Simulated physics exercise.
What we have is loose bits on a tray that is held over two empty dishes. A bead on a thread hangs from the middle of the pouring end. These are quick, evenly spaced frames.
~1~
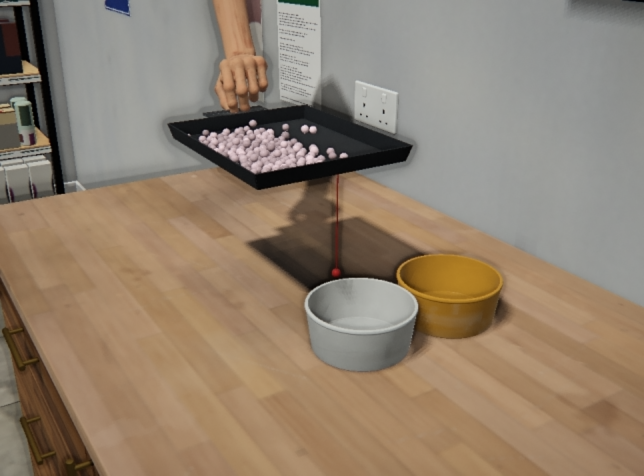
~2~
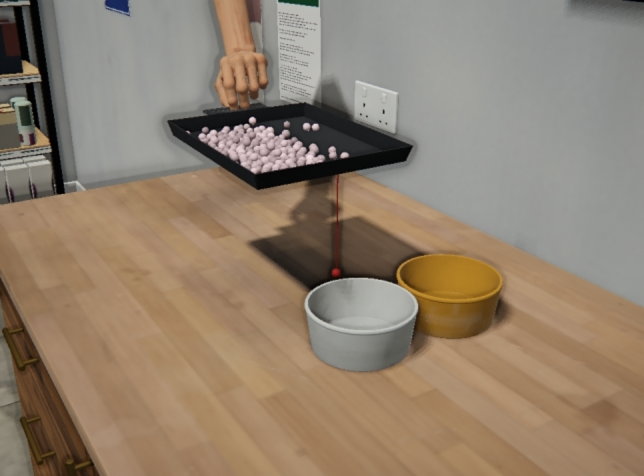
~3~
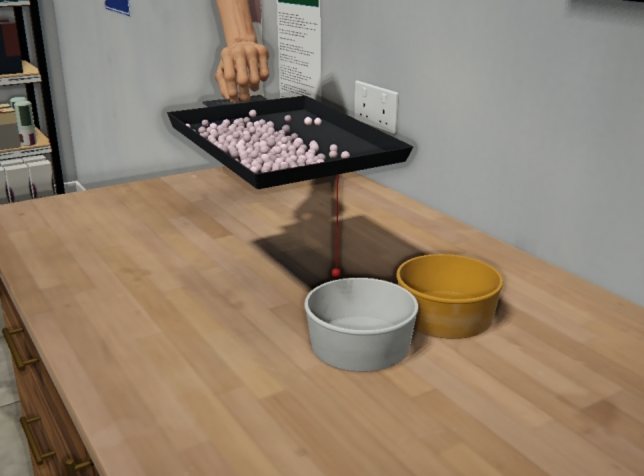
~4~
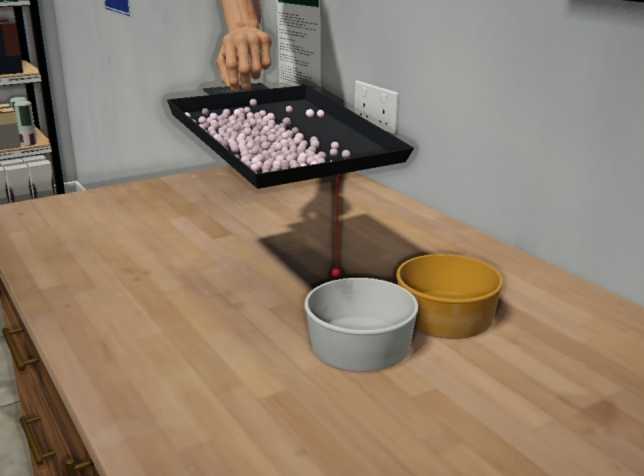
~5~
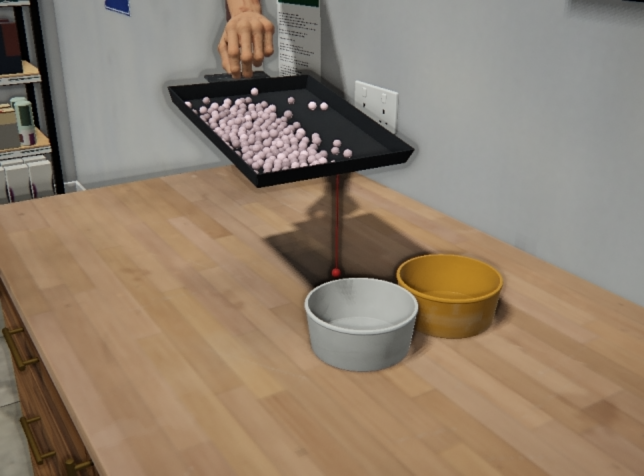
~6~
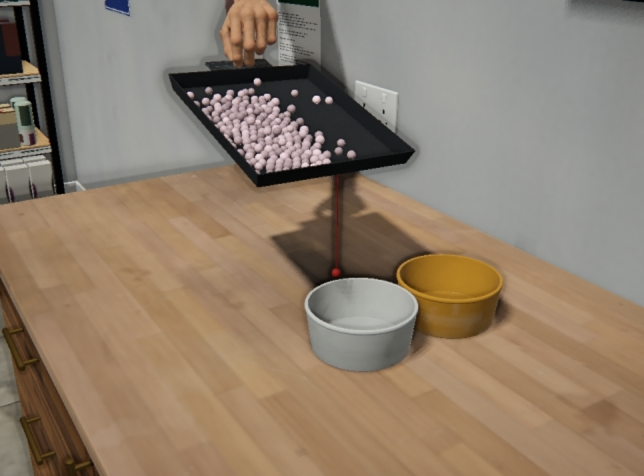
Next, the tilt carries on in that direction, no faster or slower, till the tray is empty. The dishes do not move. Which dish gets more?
Fuller: The left-hand dish.
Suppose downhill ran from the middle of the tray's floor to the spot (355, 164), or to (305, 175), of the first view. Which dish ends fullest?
The first try: Right. The second: The left dish.
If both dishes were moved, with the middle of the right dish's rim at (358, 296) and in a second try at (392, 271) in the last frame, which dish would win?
At the first place right, at the second the right dish.
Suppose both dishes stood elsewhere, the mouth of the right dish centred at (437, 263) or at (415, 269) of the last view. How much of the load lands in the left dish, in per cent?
Roughly 50 per cent, and 40 per cent.
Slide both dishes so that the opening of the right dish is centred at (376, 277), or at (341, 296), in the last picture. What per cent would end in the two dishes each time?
First some 60, then 50 per cent.
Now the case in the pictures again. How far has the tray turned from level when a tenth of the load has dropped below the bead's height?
Around 65° of tilt.
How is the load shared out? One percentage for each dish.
For the left dish some 60 %, for the right dish some 30 %.
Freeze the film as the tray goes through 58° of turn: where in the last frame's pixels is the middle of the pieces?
At about (337, 156).
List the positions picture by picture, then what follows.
Corners of the pouring end at (257, 172) and (406, 145), level; middle of the load at (258, 152), sugar pearls; left dish at (394, 344); right dish at (483, 313); bead on its thread at (336, 273), in the first frame.
Corners of the pouring end at (257, 172) and (407, 145), level; middle of the load at (258, 150), in the second frame.
Corners of the pouring end at (258, 172) and (407, 146), tipped barely, level across its low end; middle of the load at (258, 146), in the third frame.
Corners of the pouring end at (259, 172) and (408, 147), tipped a little, level across its low end; middle of the load at (258, 141), in the fourth frame.
Corners of the pouring end at (259, 171) and (408, 148), tipped a little, level across its low end; middle of the load at (259, 136), in the fifth frame.
Corners of the pouring end at (260, 171) and (409, 149), tipped clearly, level across its low end; middle of the load at (262, 132), about two thirds on the move; left dish at (394, 344); right dish at (483, 313), in the sixth frame.
Soon after the last picture, tray tipped steeply; most on the tray; a stray few in the left dish; a stray few in the right dish; a small part in the air.
A little later, tray tipped right over; a small part on the tray; about half in the left dish; about a quarter in the right dish; a small part outside both; about a quarter in the air.
Later still, tray tipped past a quarter turn; about two thirds in the left dish; about a quarter in the right dish; a small part outside both.
By the end, tray tipped past a quarter turn; about two thirds in the left dish; about a quarter in the right dish; a small part outside both.
